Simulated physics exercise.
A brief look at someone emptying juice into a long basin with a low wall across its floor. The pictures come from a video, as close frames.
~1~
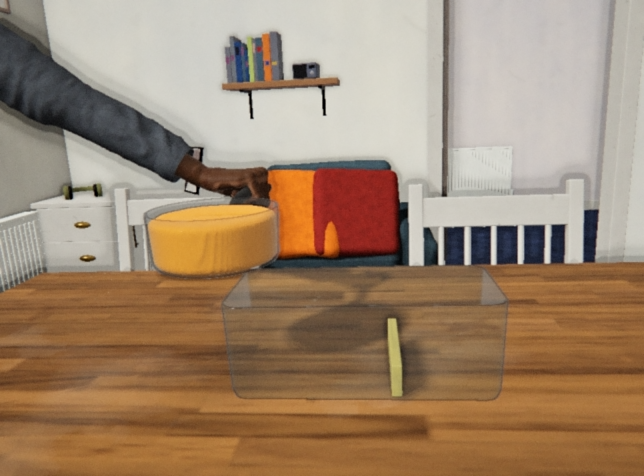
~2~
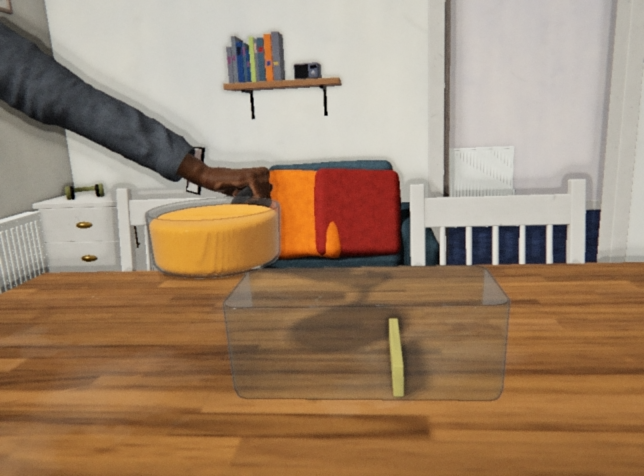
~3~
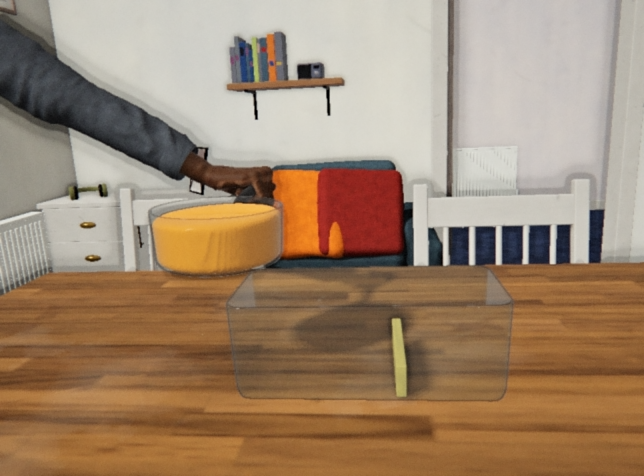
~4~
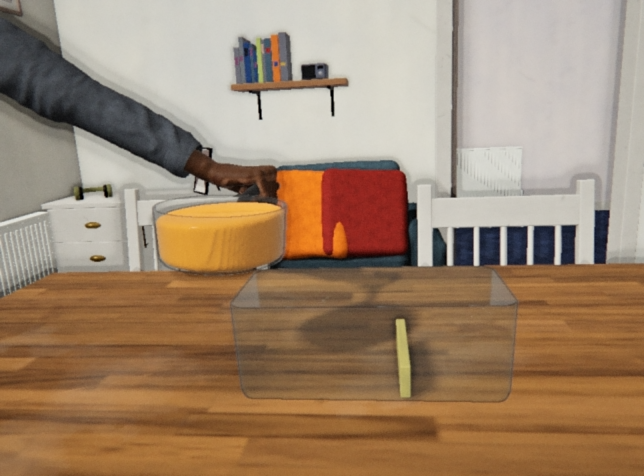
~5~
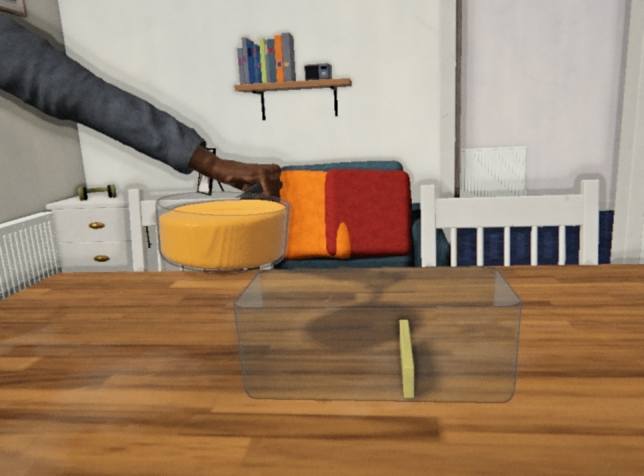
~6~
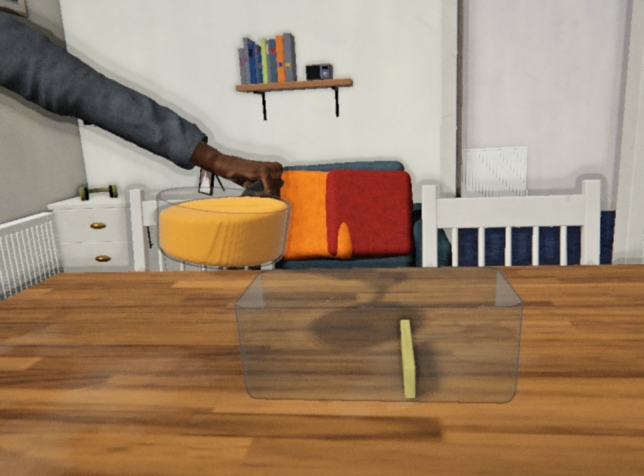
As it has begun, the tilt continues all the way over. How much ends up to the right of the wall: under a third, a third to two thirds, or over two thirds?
Under a third.
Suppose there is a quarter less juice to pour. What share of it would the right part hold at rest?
It should come out close to 5 per cent.
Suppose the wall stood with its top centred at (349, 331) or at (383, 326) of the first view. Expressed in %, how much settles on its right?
With the first placement it is 75 %, with the second 10 %.
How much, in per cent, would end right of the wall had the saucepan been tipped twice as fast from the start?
Some 30 per cent.
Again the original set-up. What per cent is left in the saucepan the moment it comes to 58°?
55 per cent, roughly.
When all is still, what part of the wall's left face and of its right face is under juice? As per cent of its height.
Once it is still, the left part shows 80 per cent and the right part 20.
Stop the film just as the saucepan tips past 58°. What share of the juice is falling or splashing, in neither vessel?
It works out to about 30 percent.
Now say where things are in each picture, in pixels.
Tilt 0°; pouring edge (276, 208); surface from (155, 218) to (276, 214); the long basin's rim runs from (235, 288) to (495, 284); the wall's top is at (394, 341), in the first picture.
Tilt 0°; pouring edge (278, 208); surface from (157, 217) to (277, 214), in the second picture.
Tilt 2°; pouring edge (281, 208); surface from (160, 217) to (280, 213), in the third picture.
Tilt 3°; pouring edge (285, 208); surface from (164, 215) to (284, 211), in the fourth picture.
Tilt 6°; pouring edge (288, 209); surface from (168, 212) to (287, 209), in the fifth picture.
Tilt 9°; pouring edge (289, 209); surface from (167, 209) to (288, 206), in the sixth picture.
A moment on, the saucepan is tipped part way and 53 per cent is still to pour, 17 is left of the wall and 0 right of it.
Next, the saucepan is tipped on its side and 8 per cent is still to pour, 75 is left of the wall and 7 right of it.
Then the saucepan is tipped right over and 0 per cent is still to pour, 87 is left of the wall and 12 right of it.
Later the saucepan is tipped right over and 0 per cent is still to pour, 86 is left of the wall and 13 right of it.
Finally, 86 per cent lies left of the wall, 14 right of it and 1 outside.
